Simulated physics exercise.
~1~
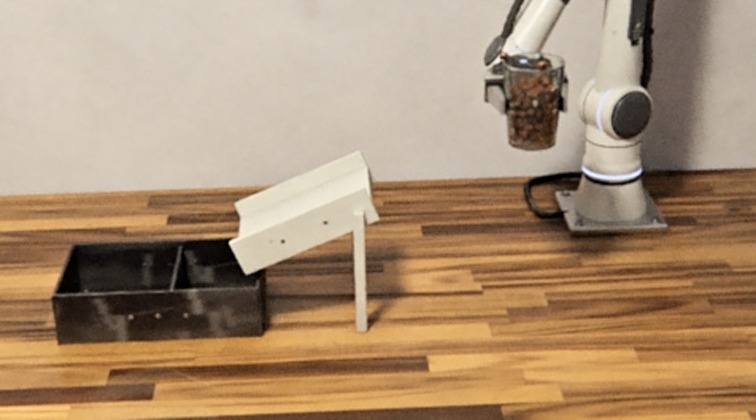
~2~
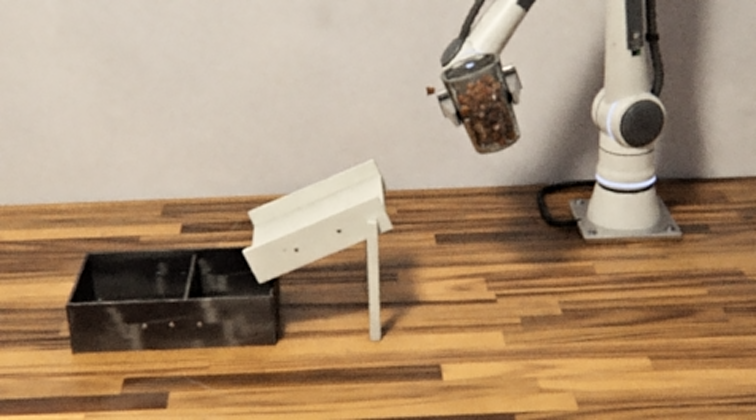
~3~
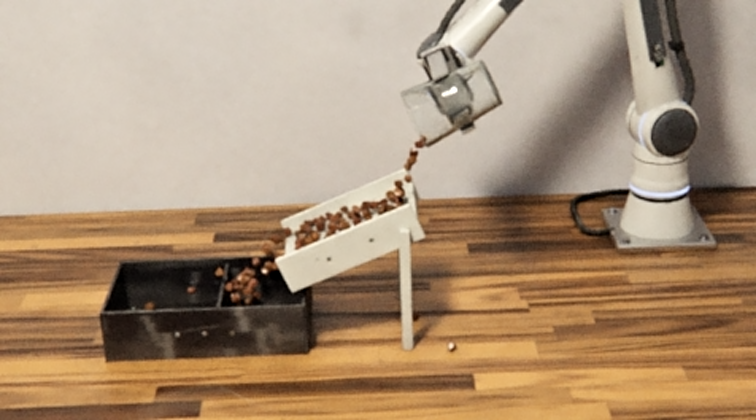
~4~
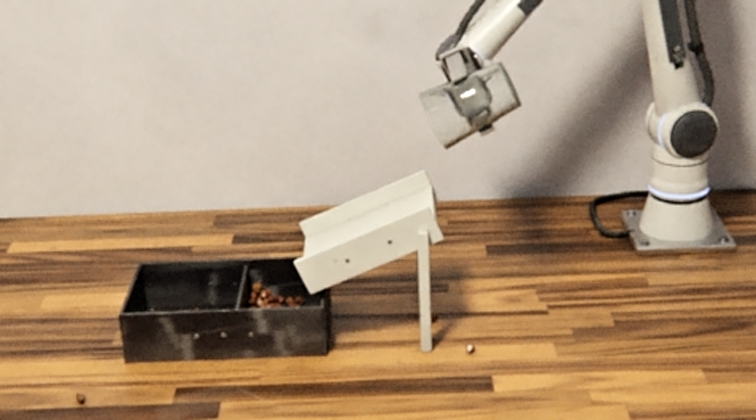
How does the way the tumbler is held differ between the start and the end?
At the start the robot arm holds the tumbler upright, and at the end the tumbler is on its side.
